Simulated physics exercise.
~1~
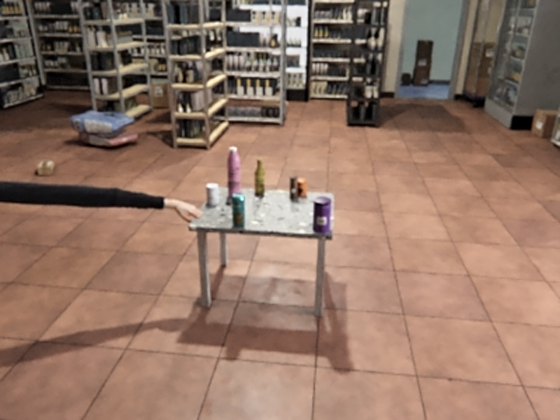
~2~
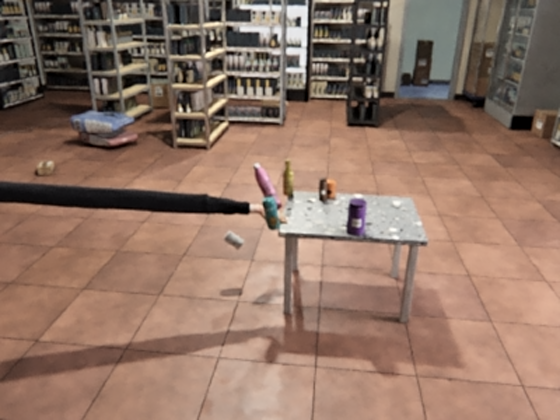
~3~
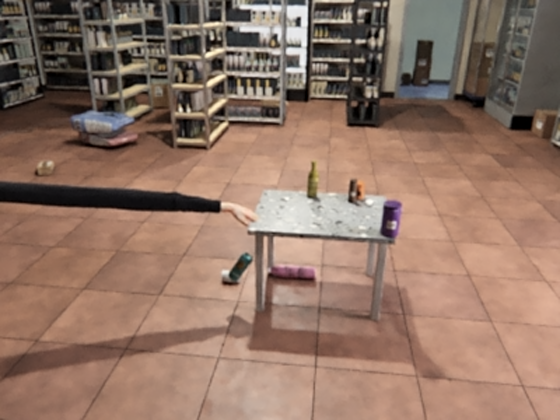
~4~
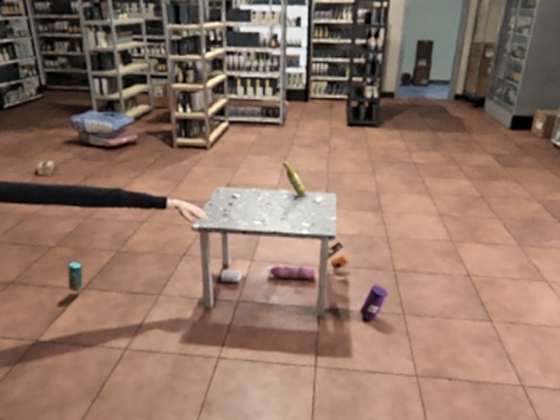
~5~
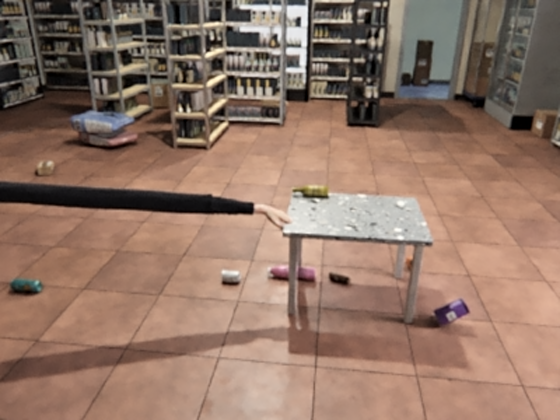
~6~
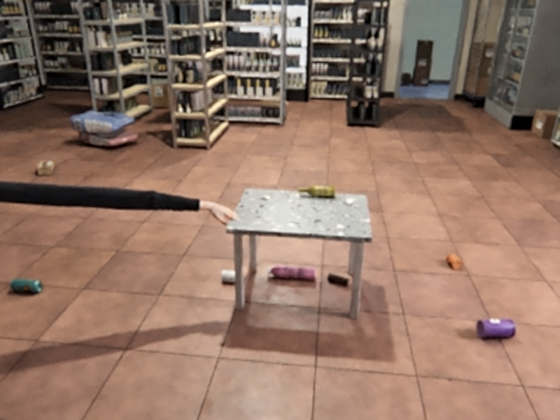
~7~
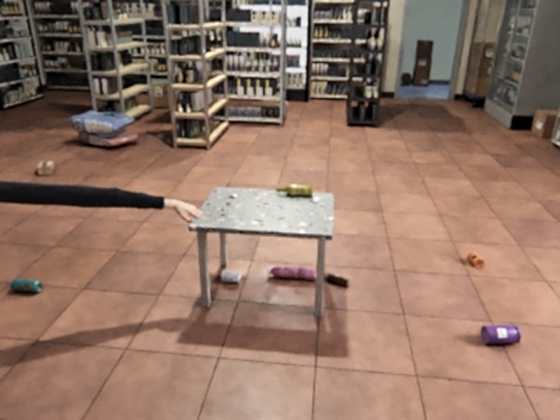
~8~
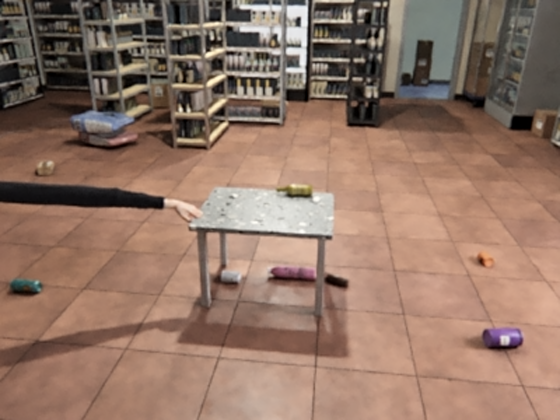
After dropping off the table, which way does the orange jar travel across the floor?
The orange jar moves to the right across the floor, away from the table.
